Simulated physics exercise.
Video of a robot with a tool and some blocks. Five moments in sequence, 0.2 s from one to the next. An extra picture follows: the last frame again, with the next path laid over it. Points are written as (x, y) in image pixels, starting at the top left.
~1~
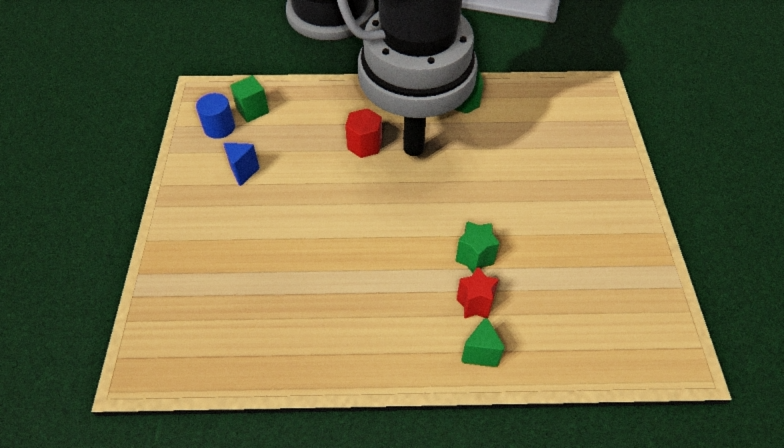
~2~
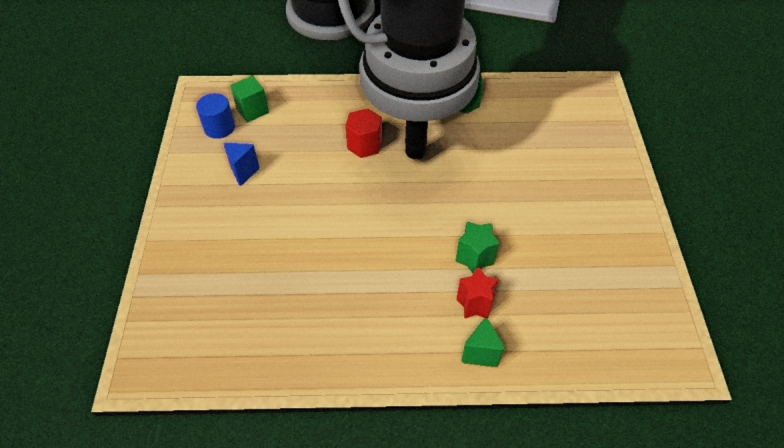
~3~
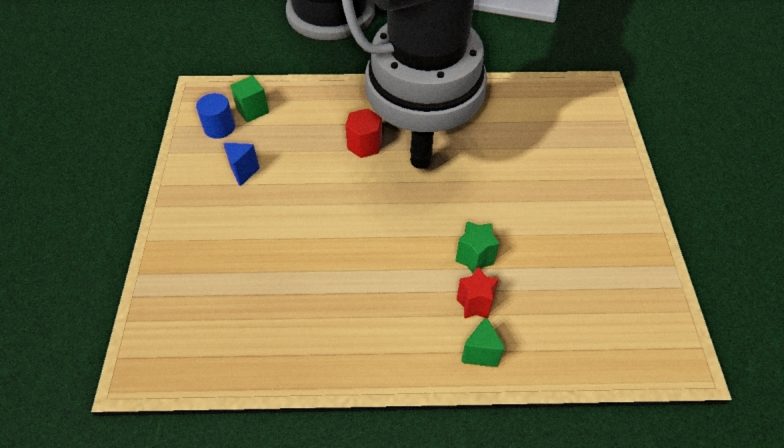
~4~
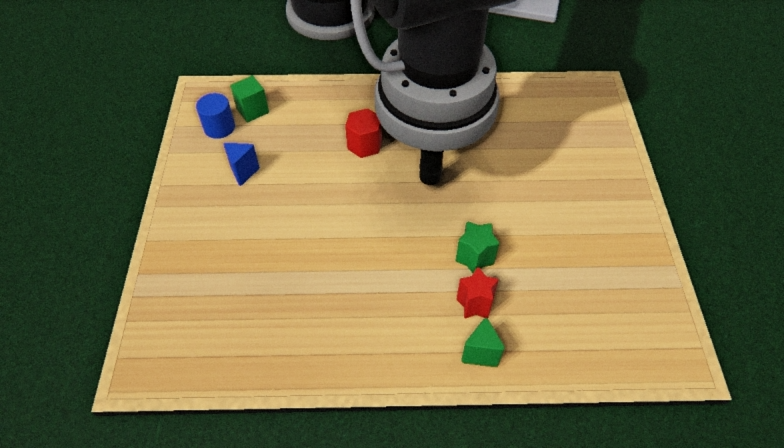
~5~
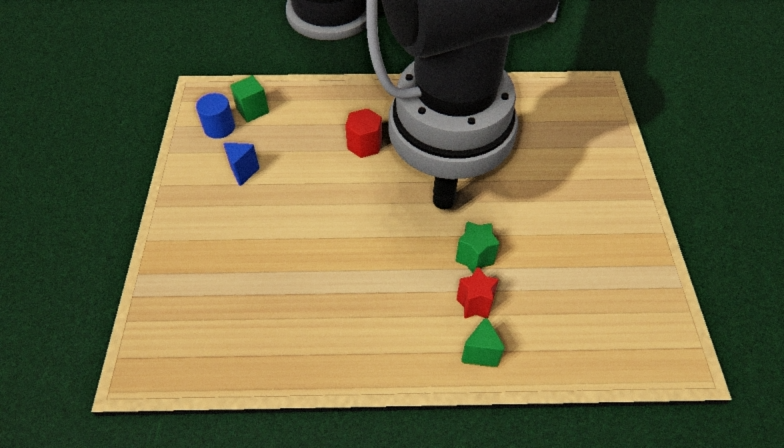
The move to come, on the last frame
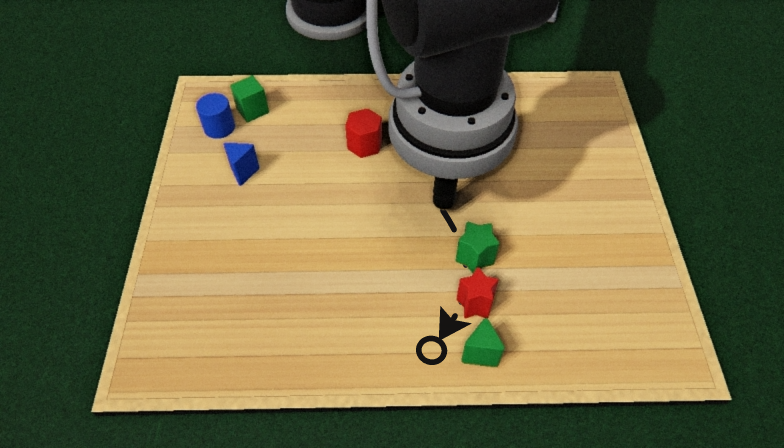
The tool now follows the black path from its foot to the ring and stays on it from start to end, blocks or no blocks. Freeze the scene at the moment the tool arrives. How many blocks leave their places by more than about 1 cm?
That push would leave two blocks displaced by more than about 1 cm.
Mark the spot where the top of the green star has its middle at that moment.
Its top middle: (503, 268).
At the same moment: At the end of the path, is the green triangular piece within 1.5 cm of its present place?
I believe so.
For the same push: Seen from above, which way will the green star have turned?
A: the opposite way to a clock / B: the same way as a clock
I choose A.
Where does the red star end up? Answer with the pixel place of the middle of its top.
Answer: (484, 307).
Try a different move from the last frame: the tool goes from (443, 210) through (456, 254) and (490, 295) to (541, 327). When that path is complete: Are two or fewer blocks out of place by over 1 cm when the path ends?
Yes, it checks out.
Path on the board, from (443, 210) over (464, 253) and (461, 303) to (432, 350).
The first path, step by step. One third of the way, tool (465, 246); green star (492, 254), turned 15° anticlockwise.
Two thirds of the way, tool (462, 296); green star (503, 268), turned 70° anticlockwise; red star (484, 301).
At the end, tool (432, 343); green star (503, 268), turned 70° anticlockwise; red star (484, 307), turned 35° anticlockwise; green triangular piece (489, 340), turned 15° clockwise.
